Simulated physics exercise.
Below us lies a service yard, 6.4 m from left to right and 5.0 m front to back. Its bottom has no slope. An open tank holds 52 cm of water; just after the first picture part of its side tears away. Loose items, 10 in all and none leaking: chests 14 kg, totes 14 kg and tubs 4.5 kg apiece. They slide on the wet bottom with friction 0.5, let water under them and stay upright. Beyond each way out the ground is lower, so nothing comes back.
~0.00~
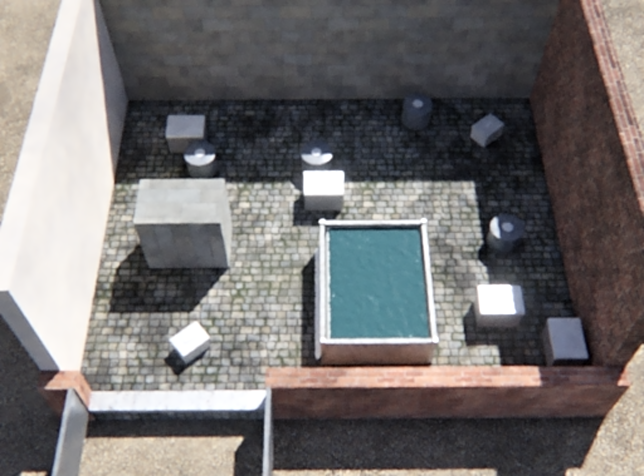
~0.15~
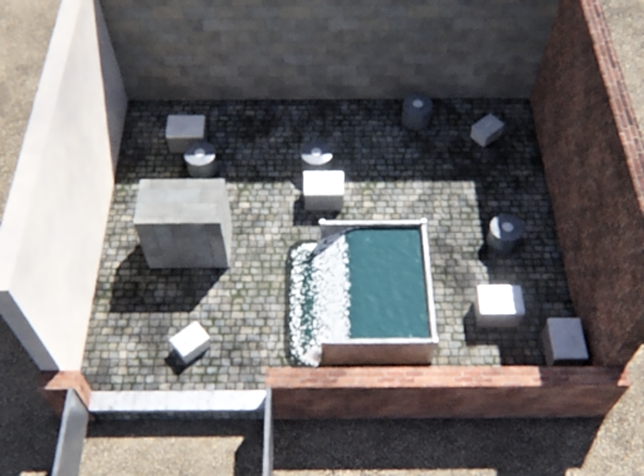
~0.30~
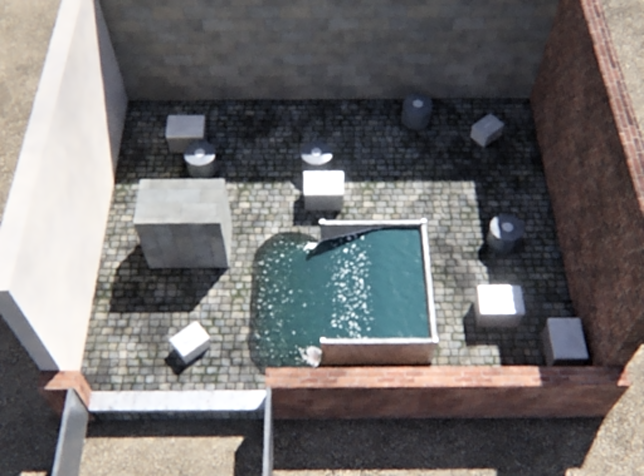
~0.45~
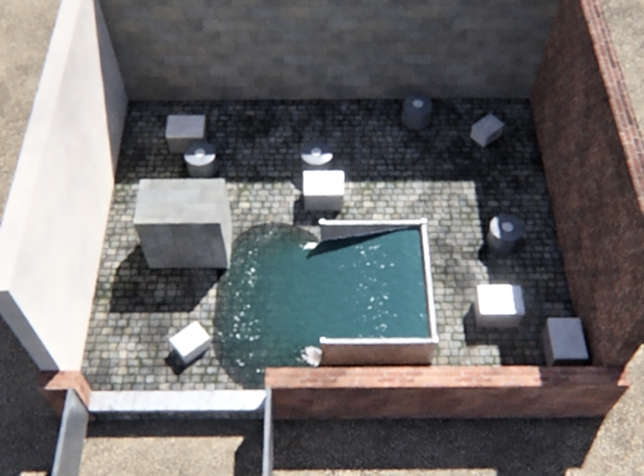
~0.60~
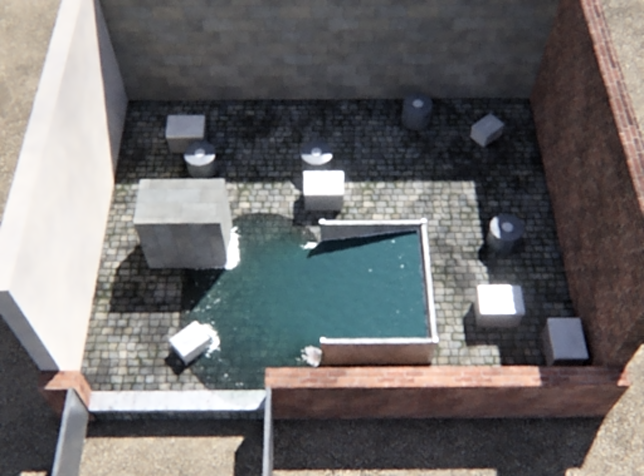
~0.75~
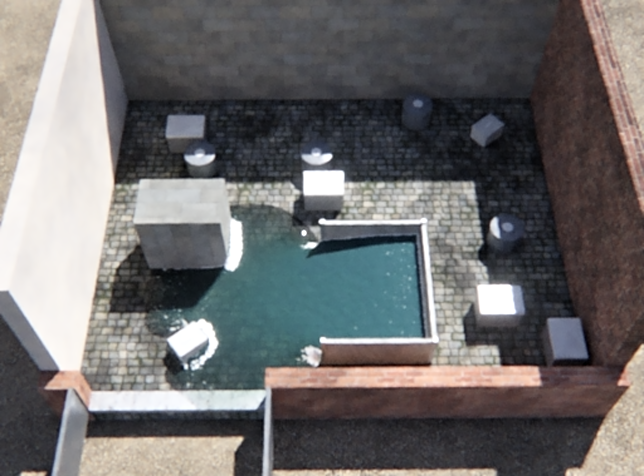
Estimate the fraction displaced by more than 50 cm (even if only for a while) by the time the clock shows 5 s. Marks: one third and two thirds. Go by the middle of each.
Share: Not even a third.
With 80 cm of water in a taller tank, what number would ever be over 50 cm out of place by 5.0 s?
In that case 4 of them.
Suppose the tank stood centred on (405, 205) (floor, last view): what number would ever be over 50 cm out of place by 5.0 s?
Then 4.
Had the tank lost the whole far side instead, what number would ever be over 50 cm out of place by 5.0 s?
Then 7.
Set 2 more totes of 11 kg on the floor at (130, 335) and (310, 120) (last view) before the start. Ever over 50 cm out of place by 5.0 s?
In turn: Over, under.
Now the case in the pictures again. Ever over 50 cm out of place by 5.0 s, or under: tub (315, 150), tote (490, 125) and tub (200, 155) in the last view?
In that order: Short of it, less, over.
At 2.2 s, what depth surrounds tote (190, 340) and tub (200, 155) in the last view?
About 19 and 4 cm.
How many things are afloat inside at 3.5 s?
1 of them.
After 1.1 s 0 of 10 are over 50 cm from their spots; 0 afloat.
After 2.2 s 1 of 10 are over 50 cm from their spots; 2 afloat.
After 3.5 s 2 of 10 are over 50 cm from their spots; 1 afloat.
After 5.0 s 2 of 10 are over 50 cm from their spots, and 2 have been at some point; 1 afloat.
